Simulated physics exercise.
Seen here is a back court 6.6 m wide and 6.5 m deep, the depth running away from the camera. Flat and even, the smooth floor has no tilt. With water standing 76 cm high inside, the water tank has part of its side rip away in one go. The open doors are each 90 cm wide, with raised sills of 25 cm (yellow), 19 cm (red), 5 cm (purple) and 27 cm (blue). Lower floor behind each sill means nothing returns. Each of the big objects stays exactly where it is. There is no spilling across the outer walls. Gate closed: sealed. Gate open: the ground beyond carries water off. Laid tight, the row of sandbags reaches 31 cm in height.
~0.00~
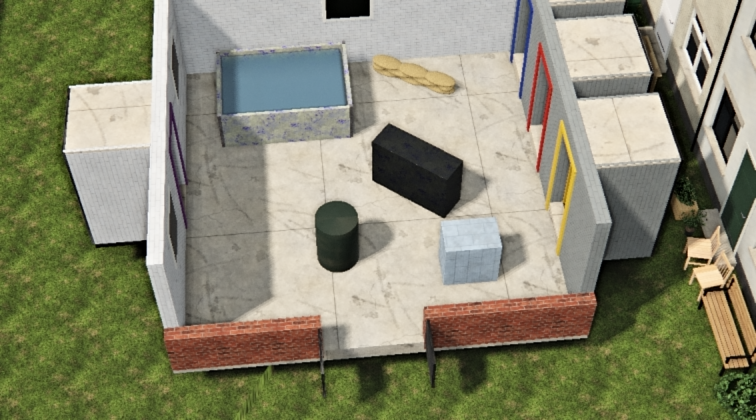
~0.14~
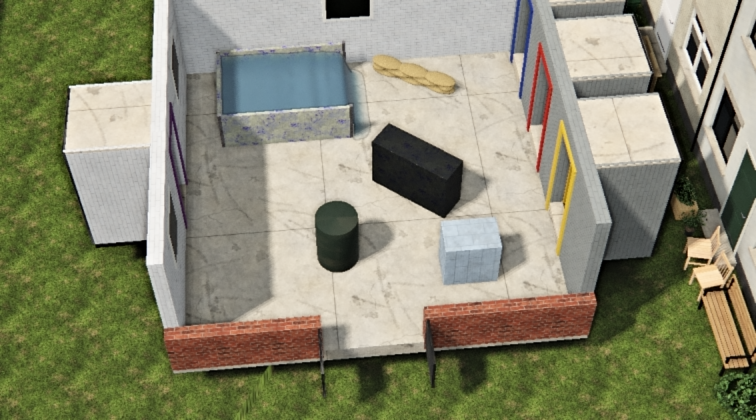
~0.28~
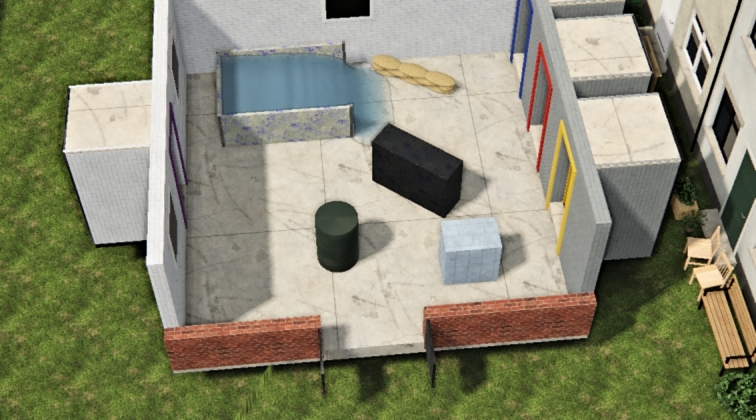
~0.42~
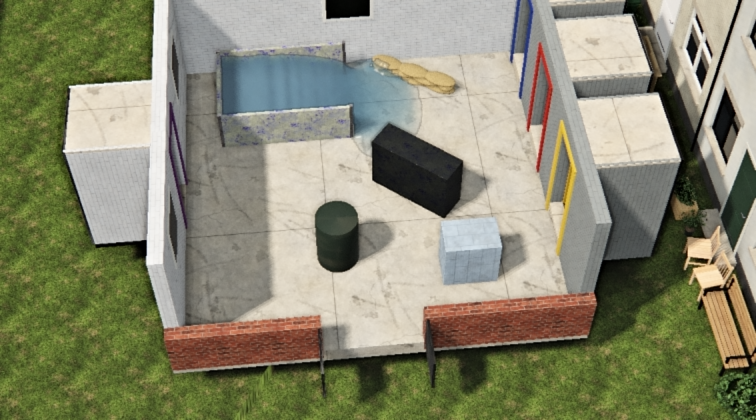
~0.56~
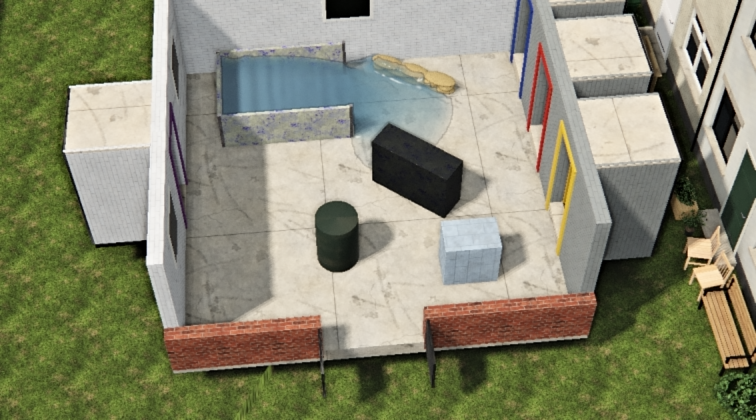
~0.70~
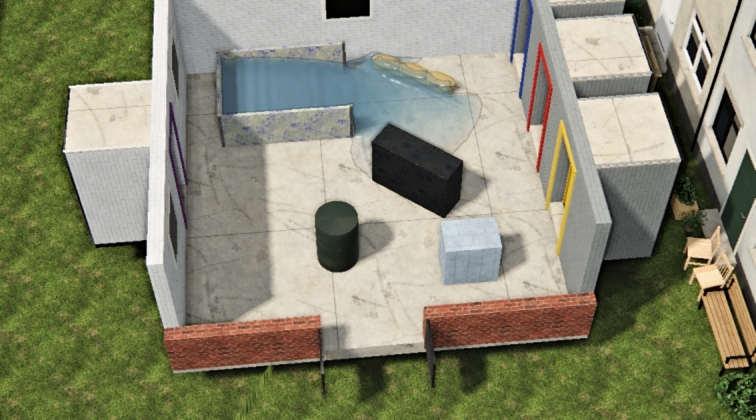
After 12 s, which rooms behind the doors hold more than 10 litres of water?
Room by room: Behind the yellow door 10 litres at most, behind the red door more than 10 litres, behind the purple door more than 10 litres, behind the blue door 10 litres at most.
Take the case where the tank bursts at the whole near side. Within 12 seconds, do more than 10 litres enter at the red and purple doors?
Checking each door against the limit: Red does not exceed it, purple tops it.
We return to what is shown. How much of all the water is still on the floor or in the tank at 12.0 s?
Roughly 90 per cent is still there.
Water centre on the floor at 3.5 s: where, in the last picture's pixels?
The water is centred near (422, 148).
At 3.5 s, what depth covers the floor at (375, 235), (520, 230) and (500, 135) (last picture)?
Around 0 cm, 17 cm and 15 cm.
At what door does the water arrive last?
Looks like the purple door.
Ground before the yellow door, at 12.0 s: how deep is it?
Close to 7.0 cm of depth.
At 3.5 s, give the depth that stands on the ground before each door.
Yellow 19 cm, red 24 cm, purple 0 cm, blue 12 cm.
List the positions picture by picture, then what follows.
The first picture shows the water tank at (283, 82) is whole and still, 76 cm deep.
In the second picture, water pours out at (346, 94) and has run 0.9 m, to a hidden place; typically 10 cm deep outside, 76 cm at the water tank's back.
In the third picture, water pours out at (346, 96) and has run 1.1 m, to (372, 67); typically 13 cm deep outside, 76 cm at the water tank's back.
In the fourth picture, water pours out at (346, 97) and has run 1.5 m, to a hidden place; typically 13 cm deep outside, 76 cm at the water tank's back.
In the fifth picture, water pours out at (346, 98) and has run 2.0 m, to (448, 112); typically 11 cm deep outside, 71 cm at the water tank's back.
In the sixth picture, the front is at (478, 106), 2.6 m from the gap at (346, 98); 5.0 m2 of floor is under water; 64 cm left at the back of the water tank.
After 1.4 s water covers 30 % of the floor and is deepest (45 cm) near (375, 74); yellow door not reached, red door 30 cm at the sill, 1 L in, purple door not reached, blue door 7 cm at the sill, 0 L in.
After 2.2 s water covers 35 % of the floor and is deepest (38 cm) near (531, 165); yellow door 13 cm at the sill, 0 L in, red door 36 cm at the sill, 57 L in, purple door not reached, blue door 15 cm at the sill, 0 L in.
After 3.5 s water covers 45 % of the floor and is deepest (42 cm) near (524, 312); yellow door 19 cm at the sill, 0 L in, red door 24 cm at the sill, 127 L in, purple door not reached, blue door 12 cm at the sill, 0 L in.
After 7.0 s water covers 90 % of the floor and is deepest (18 cm) near (186, 350); yellow door 15 cm at the sill, 0 L in, red door 11 cm at the sill, 137 L in, purple door 6 cm at the sill, 0 L in, blue door 9 cm at the sill, 0 L in.
After 12.0 s water covers 95 % of the floor and is deepest (11 cm) near (379, 169); yellow door 7 cm at the sill, 0 L in, red door 8 cm at the sill, 137 L in, purple door 7 cm at the sill, 25 L in, blue door 8 cm at the sill, 0 L in.
